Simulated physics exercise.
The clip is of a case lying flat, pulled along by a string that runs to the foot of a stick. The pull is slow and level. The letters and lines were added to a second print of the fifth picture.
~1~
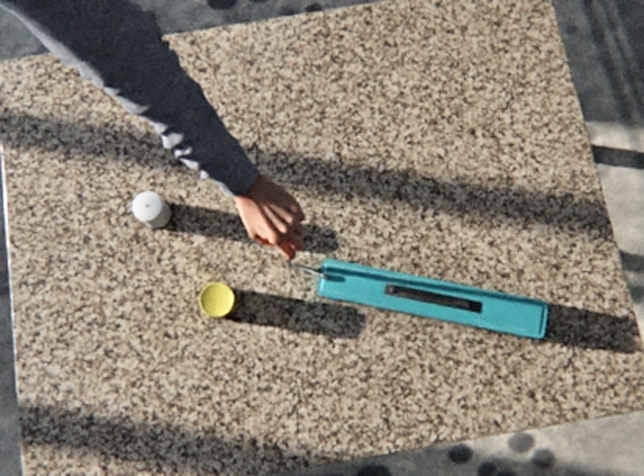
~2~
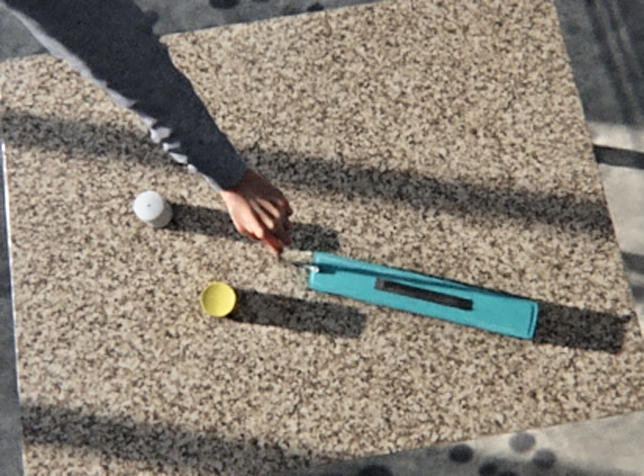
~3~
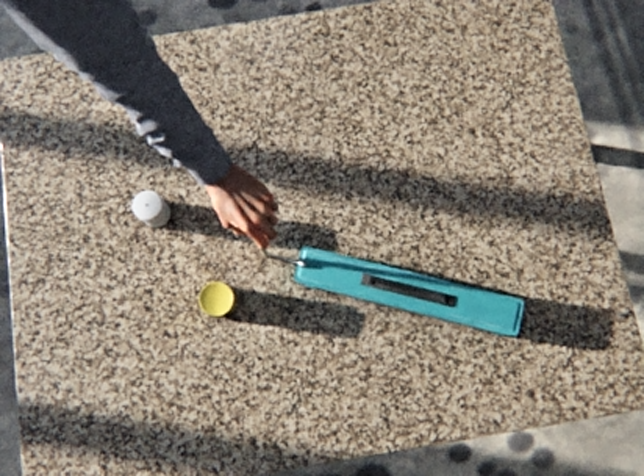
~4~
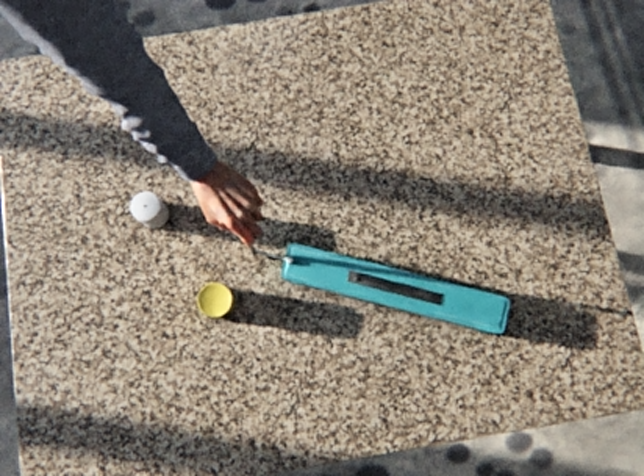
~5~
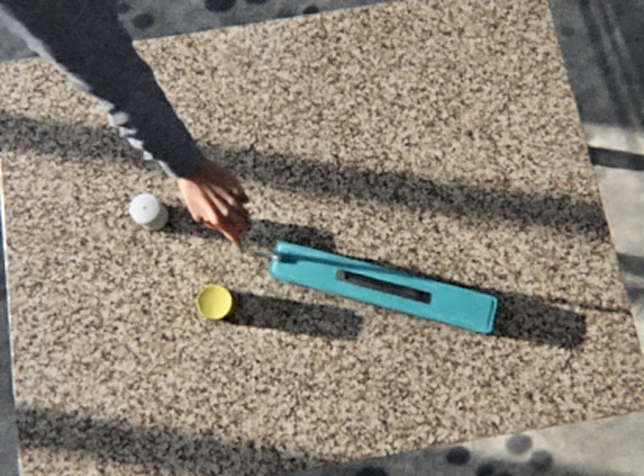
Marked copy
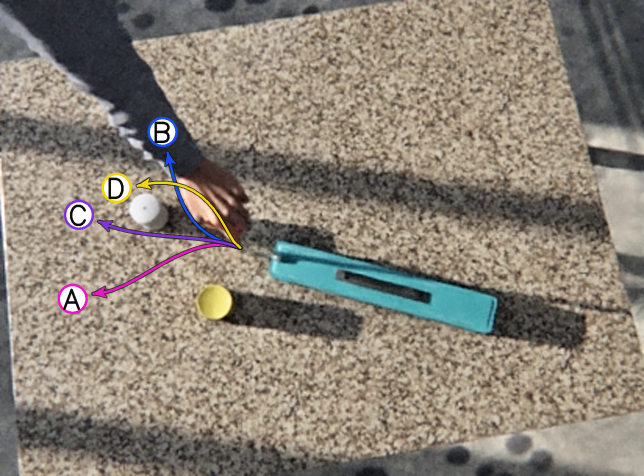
At the start, a hand reaches down from the upper left to a thin link at the left end of a turquoise case on a speckled surface. The hand draws back leftward and the case slides slowly after it, while the white tin and yellow tub stay put.
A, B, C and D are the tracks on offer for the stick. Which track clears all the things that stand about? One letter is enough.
With B nothing is hit.
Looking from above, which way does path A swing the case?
Anticlockwise.
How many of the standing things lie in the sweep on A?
In all, one.
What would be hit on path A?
The yellow tub.
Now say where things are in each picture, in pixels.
The first picture shows turquoise case (432, 298); white tin (152, 210); yellow tub (219, 301).
The second picture shows turquoise case (422, 294); white tin (154, 210).
The third picture shows turquoise case (408, 290); white tin (152, 209).
The fourth picture shows turquoise case (395, 288); white tin (150, 210).
The fifth picture shows turquoise case (382, 286); white tin (150, 212); yellow tub (216, 303).
On the marked copy, A from (240, 248) via (166, 262) to (93, 294); B from (240, 248) via (187, 212) to (167, 152); C from (240, 248) via (164, 236) to (99, 222); D from (240, 248) via (201, 196) to (137, 186).
With B. Early on, foot of the stick (199, 227), middle of the case (337, 272).
Further on, foot of the stick (176, 186), middle of the case (300, 253).
At the end, foot of the stick (167, 149), middle of the case (277, 233); nothing has been touched.
As for the rest, A meets the yellow tub; C meets the white tin; D meets the white tin.
